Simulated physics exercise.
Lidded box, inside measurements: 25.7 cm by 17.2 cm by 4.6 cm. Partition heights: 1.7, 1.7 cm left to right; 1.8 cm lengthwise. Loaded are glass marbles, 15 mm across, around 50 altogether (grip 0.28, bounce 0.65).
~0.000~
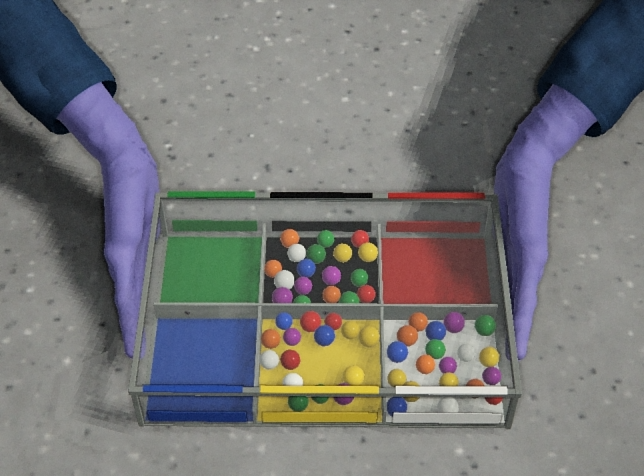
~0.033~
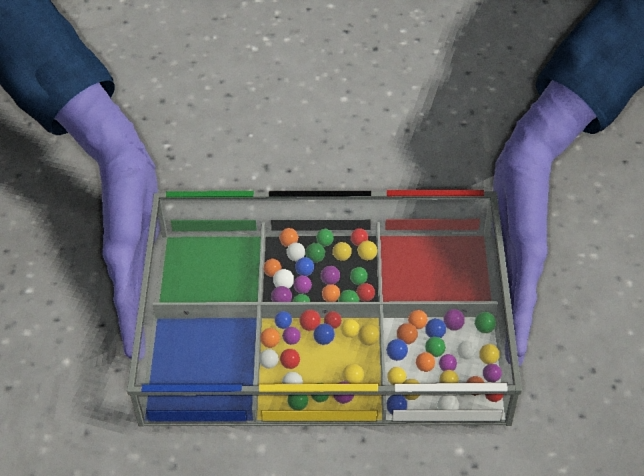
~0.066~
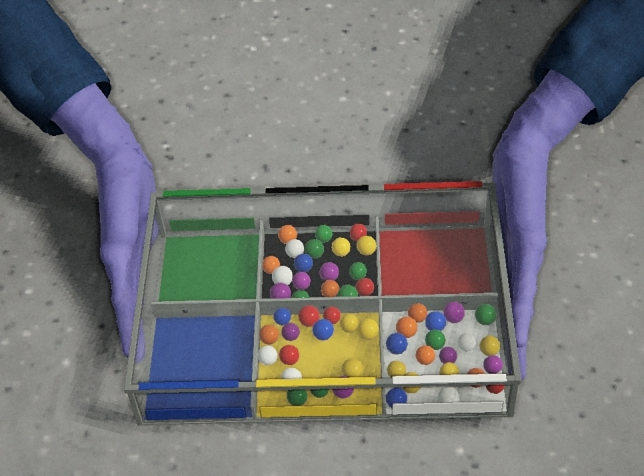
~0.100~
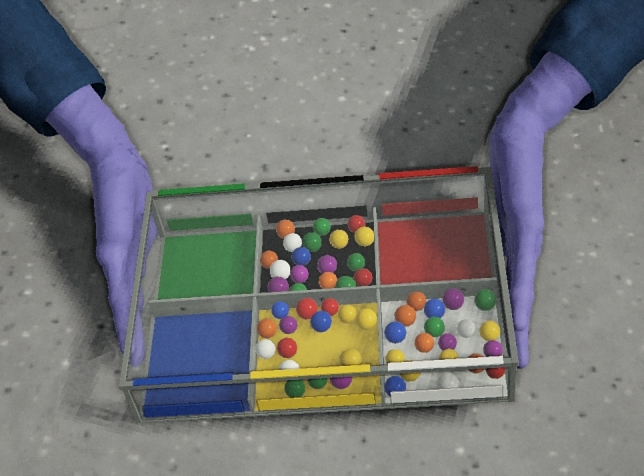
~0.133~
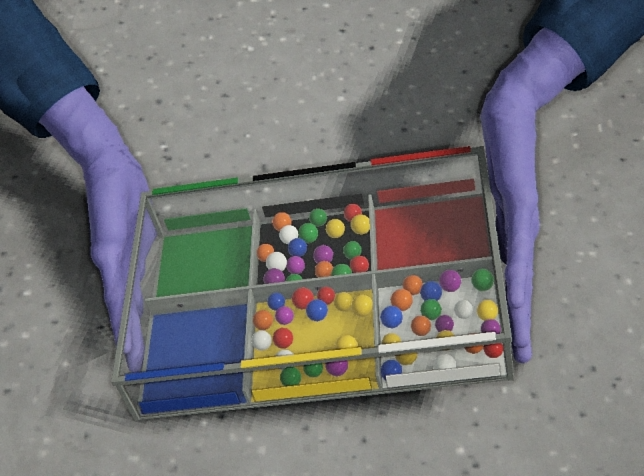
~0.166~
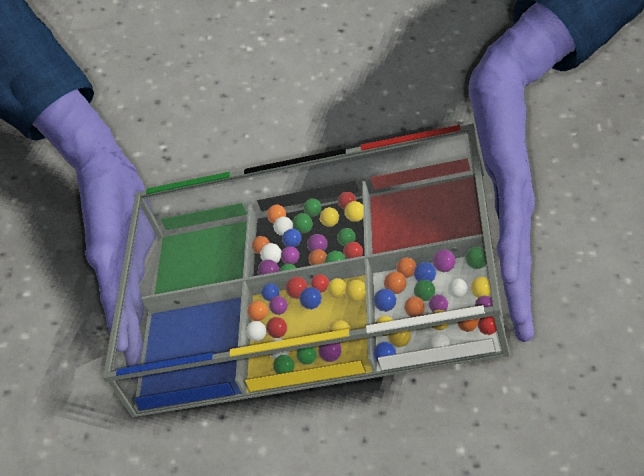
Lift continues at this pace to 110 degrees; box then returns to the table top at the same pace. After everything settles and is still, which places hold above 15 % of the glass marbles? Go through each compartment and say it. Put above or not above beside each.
Red: Not above; blue: Above; green: Above; yellow: Not above; white: Not above; black: Not above.
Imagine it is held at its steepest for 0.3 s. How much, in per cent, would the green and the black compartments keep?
In per cent: Green 75; black 0.
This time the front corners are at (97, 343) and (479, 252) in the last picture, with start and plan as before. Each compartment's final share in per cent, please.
Result - red: 0 %; blue: 5 %; green: 80 %; yellow: 0 %; white: 0 %; black: 15 %.
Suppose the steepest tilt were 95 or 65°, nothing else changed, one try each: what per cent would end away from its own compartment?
I'd put them near 90 and 25 percent in that order.
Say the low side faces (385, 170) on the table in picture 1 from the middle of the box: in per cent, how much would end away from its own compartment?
About 60 per cent.
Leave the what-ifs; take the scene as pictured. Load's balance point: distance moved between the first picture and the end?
12.5 cm or thereabouts.
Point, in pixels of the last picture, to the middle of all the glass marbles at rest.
In the last view, approximately (201, 285).
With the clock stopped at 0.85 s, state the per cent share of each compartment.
You'd see red at 5, blue at 5, green at 10, yellow at 35, white at 15 and black at 30 per cent.
After 0.85 s, tilt 110 degrees; red 5 %, blue 5 %, green 10 %, yellow 35 %, white 15 %, black 30 %.
After 1.31 s, tilt 49 degrees; blue 25 %, green 65 %, yellow 5 %, black 5 %.
Then, at 1.84 s, tilt 0 degrees; blue 25 %, green 65 %, yellow 5 %, black 5 %.
In the end, at 2.6 s, red 0 %, blue 25 %, green 65 %, yellow 5 %, white 0 %, black 5 %.
